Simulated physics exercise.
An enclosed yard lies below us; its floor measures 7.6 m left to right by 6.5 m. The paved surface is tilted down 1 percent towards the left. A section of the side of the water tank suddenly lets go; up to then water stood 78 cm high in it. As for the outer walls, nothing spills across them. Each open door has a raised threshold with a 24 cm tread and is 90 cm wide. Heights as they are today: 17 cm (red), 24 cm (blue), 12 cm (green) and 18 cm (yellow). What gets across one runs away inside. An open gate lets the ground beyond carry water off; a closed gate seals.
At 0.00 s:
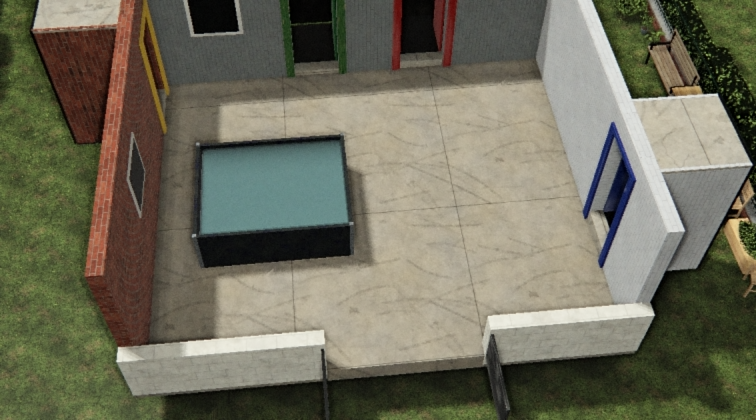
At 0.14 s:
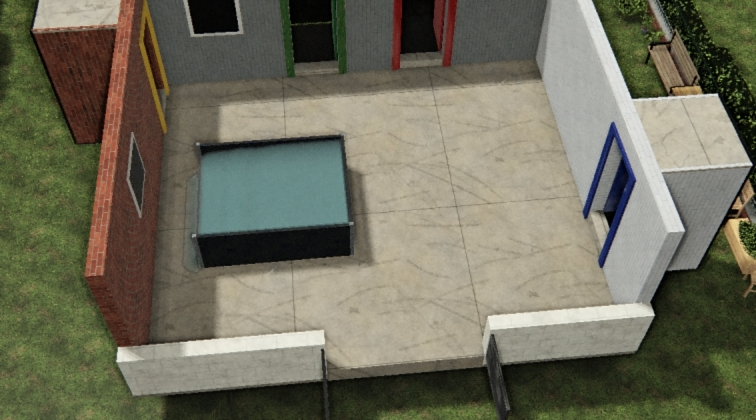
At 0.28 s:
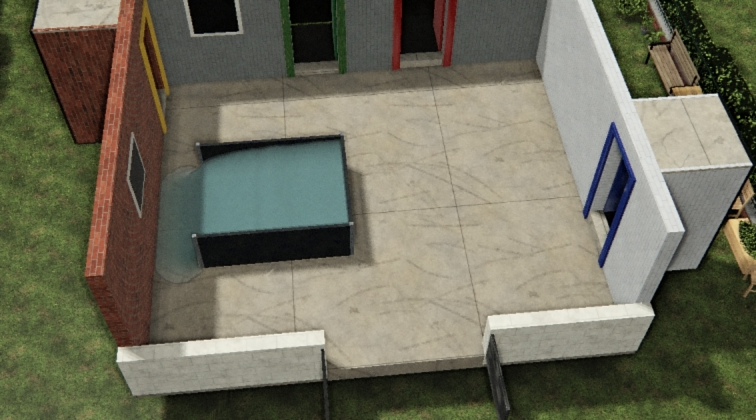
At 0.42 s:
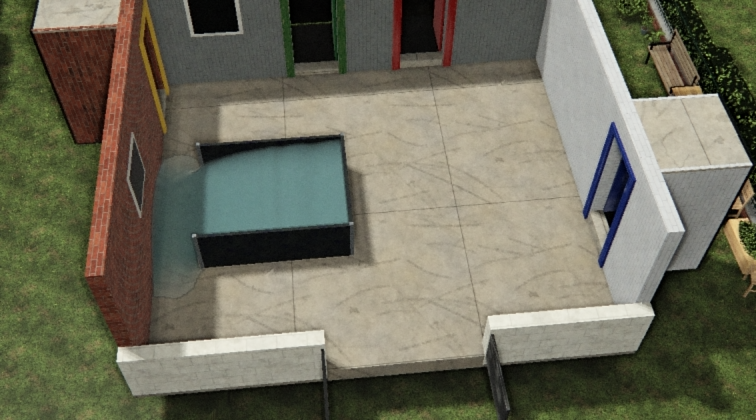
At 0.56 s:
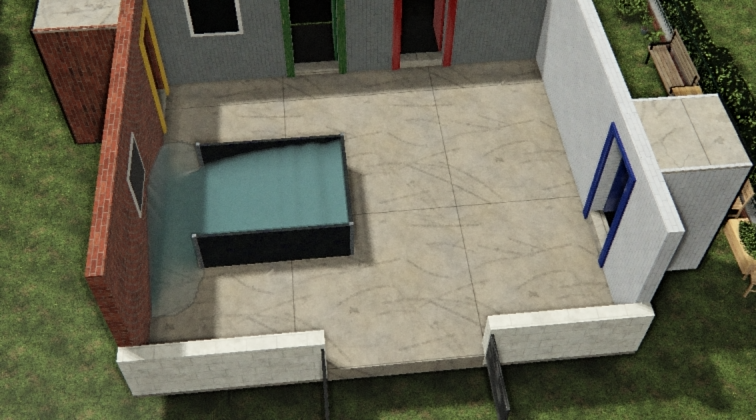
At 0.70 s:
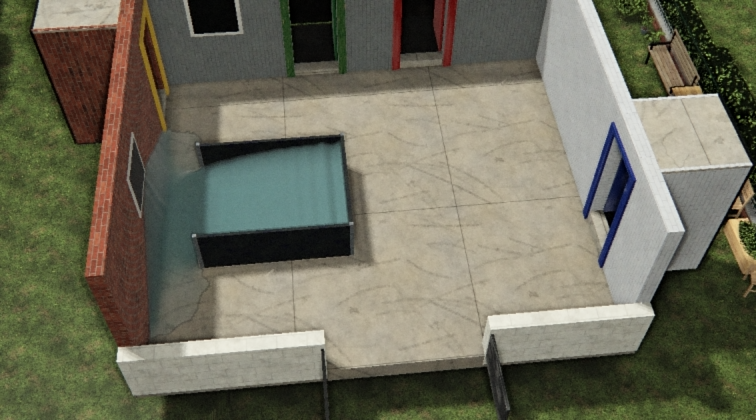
A dark-sided rectangular tank of blue-green water stands left of centre on the pale paved floor of a walled yard, seen from high above by a still camera. Around it are a red brick wall with a yellow-framed door on the left, green and red doorways in the grey back wall, and a blue one on the right. Water pours from the tank's left side, spreads across the paving and reaches the brick wall, while the level inside drops slightly.
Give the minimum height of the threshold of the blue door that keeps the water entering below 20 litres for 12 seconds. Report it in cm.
Minimum height: About 8.5 cm.
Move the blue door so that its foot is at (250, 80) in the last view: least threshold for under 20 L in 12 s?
It needs about 20 cm.
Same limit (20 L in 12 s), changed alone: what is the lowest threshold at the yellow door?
For yellow, a step near 22 cm.
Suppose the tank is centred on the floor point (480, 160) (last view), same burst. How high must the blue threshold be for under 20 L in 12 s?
At least roughly 6.5 cm high.
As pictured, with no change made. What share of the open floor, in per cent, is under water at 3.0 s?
The wet part is about 45 per cent.
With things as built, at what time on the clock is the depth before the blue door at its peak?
Approximately 5.0 s.
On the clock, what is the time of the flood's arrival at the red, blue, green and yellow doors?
Red = 2.8 s, blue = 4.5 s, green = 2.0 s, yellow = 0.9 s.
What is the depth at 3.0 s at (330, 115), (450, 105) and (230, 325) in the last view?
About 4, 0 and 15 cm.
After 1.4 s water covers 15 % of the floor, deepest (60 cm) near (169, 225); it has not reached the blue door.
After 3.0 s water covers 45 % of the floor, deepest (39 cm) near (148, 373); it has not reached the blue door.
After 12.0 s water covers 100 % of the floor, deepest (12 cm) near (158, 226); 6 cm at the blue door, 0 litres in over its 24 cm threshold.
At the blue door as built, the water arrived by 4.3 s and peaked near 13 cm at 4.8 s.
Run again over the same 12 s with other heights there, 37 litres in over 7 cm, 9 litres over 9.5 cm. The limit of 20 litres is kept from about 8.5 cm up.
